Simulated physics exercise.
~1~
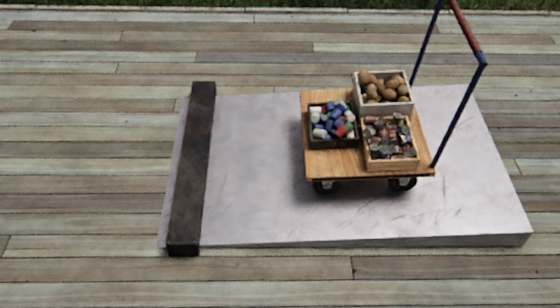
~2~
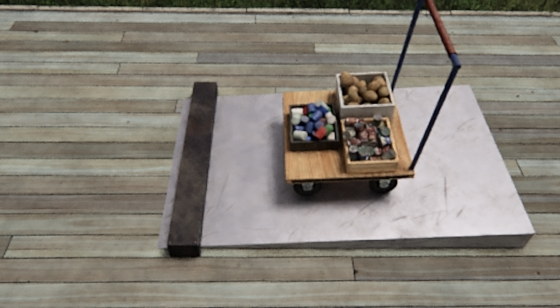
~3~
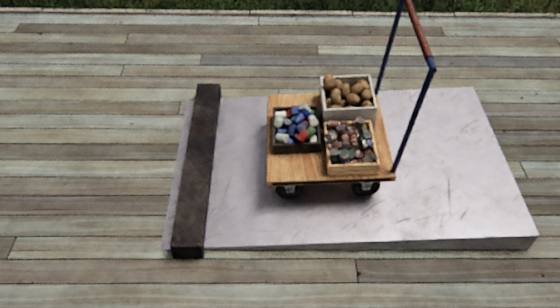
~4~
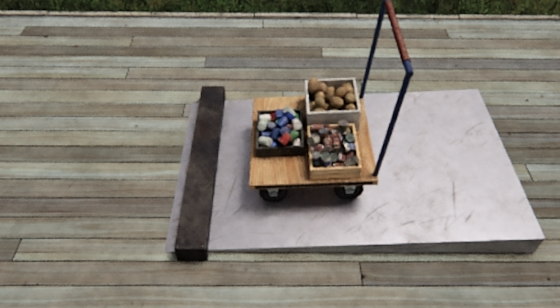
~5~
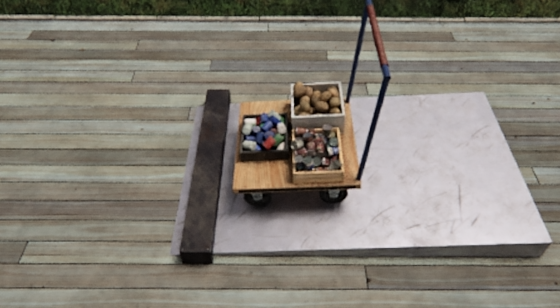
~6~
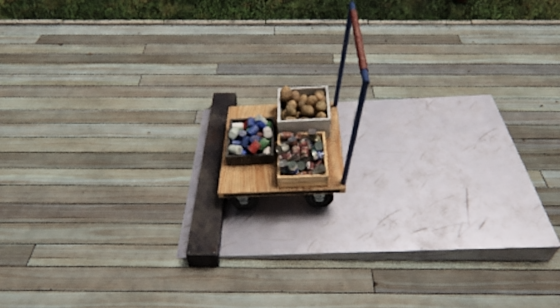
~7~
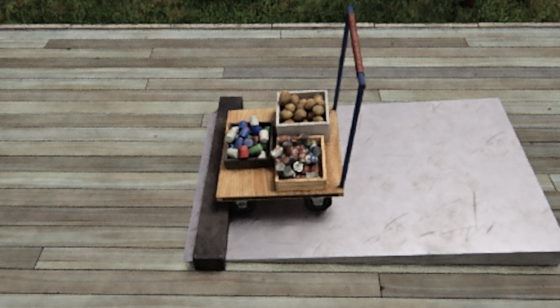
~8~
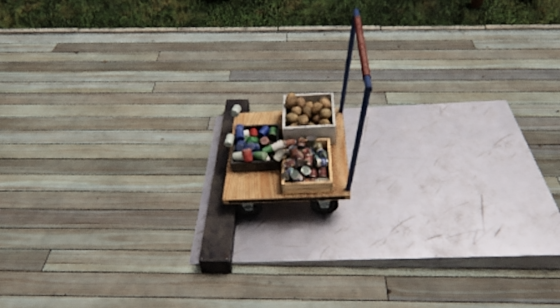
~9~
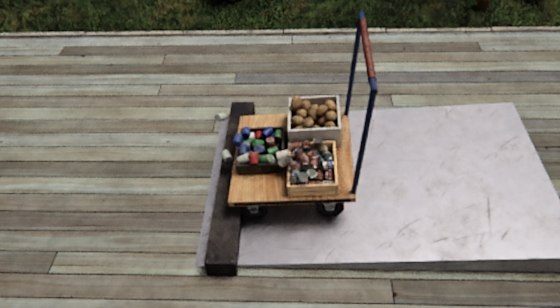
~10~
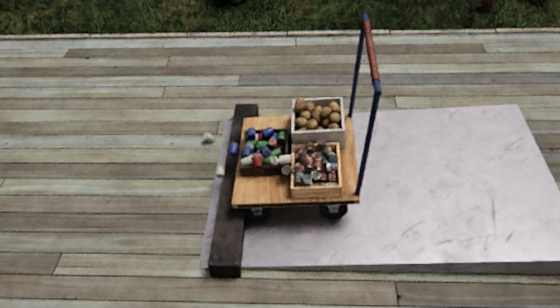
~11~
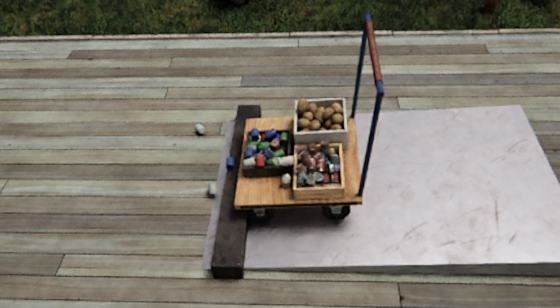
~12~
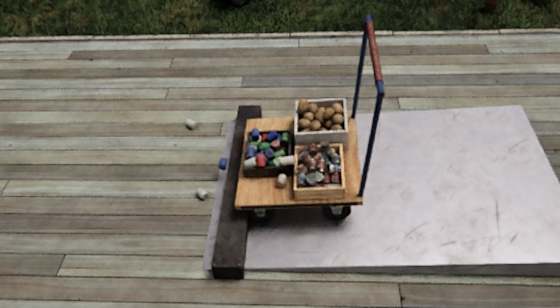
On a weathered plank deck edged by grass, seen from above and to one side, a pale ramp slopes gently down to a dark wheel stop at its left end. A wooden trolley with a blue and red handle carries a black tray of colourful jars at left, a white tray of brown, roundish items behind, and a wooden tray of small tins in front. It rolls left and halts against the stop. The jars lurch forward, and a few pieces spill out, some rolling left across the planks. The trolley rests there, its trays still mostly full.
